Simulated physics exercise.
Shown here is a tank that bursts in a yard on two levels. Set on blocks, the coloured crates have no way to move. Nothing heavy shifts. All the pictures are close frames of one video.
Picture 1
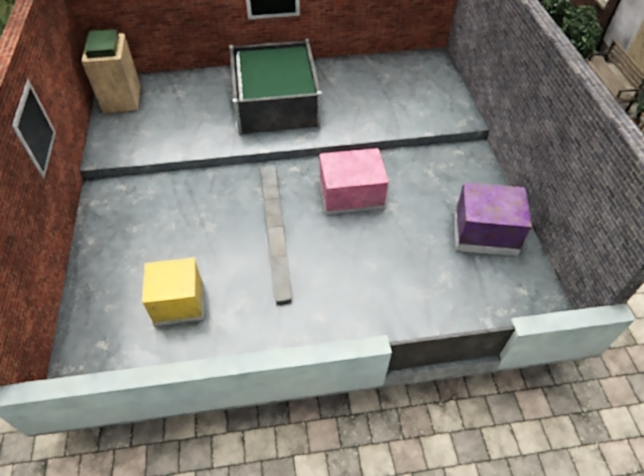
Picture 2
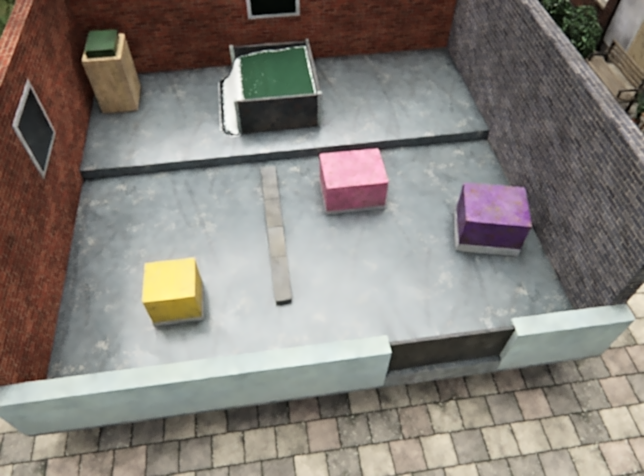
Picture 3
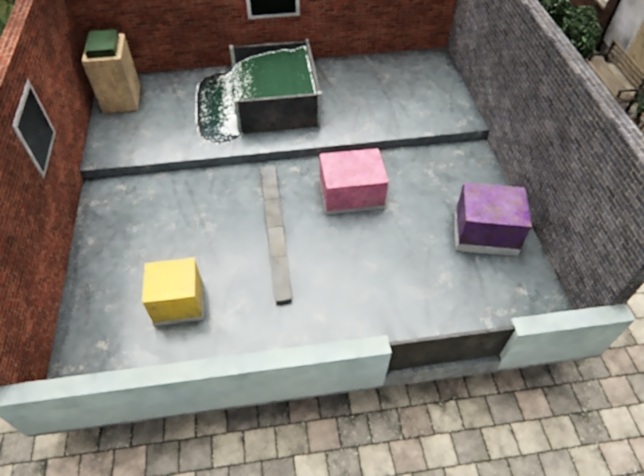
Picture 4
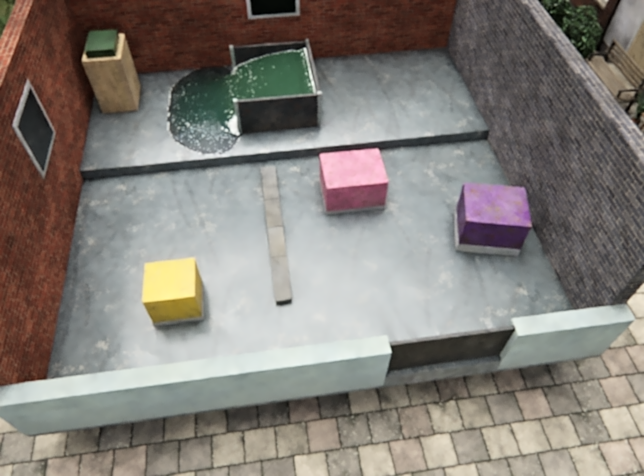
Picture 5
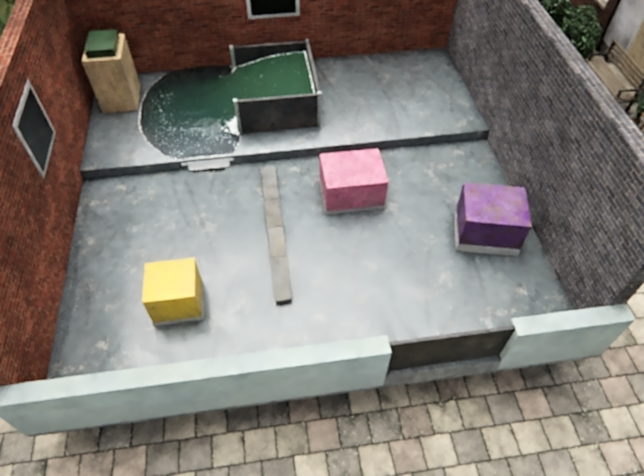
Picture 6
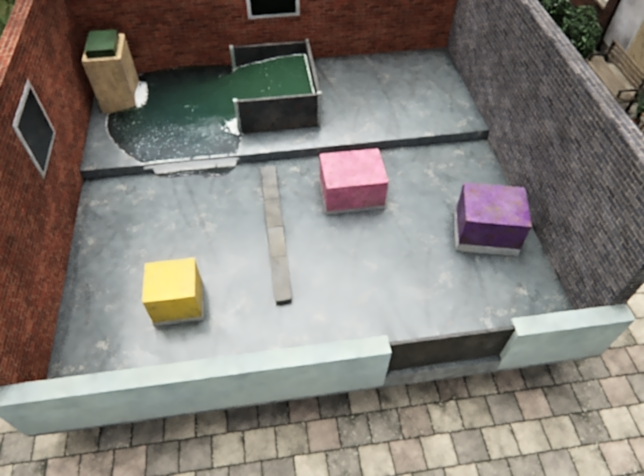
A tank in a walled yard bursts open and green water spreads left across the upper level.
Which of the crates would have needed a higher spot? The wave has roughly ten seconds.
In the end I expect the purple crate to never get touched. I expect the yellow crate to get touched. I expect the pink crate to never get touched.
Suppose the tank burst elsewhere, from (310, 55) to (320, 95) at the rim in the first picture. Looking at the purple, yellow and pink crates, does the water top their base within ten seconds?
The purple crate is reached; the yellow crate is not reached; the pink crate is reached.
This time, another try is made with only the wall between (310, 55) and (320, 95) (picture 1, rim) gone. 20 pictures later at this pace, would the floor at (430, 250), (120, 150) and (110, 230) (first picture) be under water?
Point by point: Drenched, unwetted, unwetted.
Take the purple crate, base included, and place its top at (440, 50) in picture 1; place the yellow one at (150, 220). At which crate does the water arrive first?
Going by the pictures, it's the crate marked yellow.
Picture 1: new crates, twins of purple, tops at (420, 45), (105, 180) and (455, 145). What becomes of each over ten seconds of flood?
Well, the first one is never reached, the second goes wet, and the third is never reached.
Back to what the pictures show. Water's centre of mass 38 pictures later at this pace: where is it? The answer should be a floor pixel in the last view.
I'd place it roughly at (194, 204).
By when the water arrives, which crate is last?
My answer is the crate marked pink.
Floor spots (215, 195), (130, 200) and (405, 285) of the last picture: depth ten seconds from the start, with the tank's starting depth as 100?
Roughly 6, 10 and 4 per cent, in turn.
A moment on, water covers 20 % of the floor; the purple crate not reached, the yellow crate not reached, the pink crate not reached.
Next, water covers 20 % of the floor; the purple crate not reached, the yellow crate not reached, the pink crate not reached.
Then, water covers 30 % of the floor; the purple crate not reached, the yellow crate water round its plinth, the pink crate not reached.
Later, water covers 55 % of the floor; the purple crate not reached, the yellow crate water round its plinth, the pink crate not reached.
In the end, water covers 70 % of the floor; the purple crate stayed above the water, the yellow crate was topped, the pink crate stayed above the water.
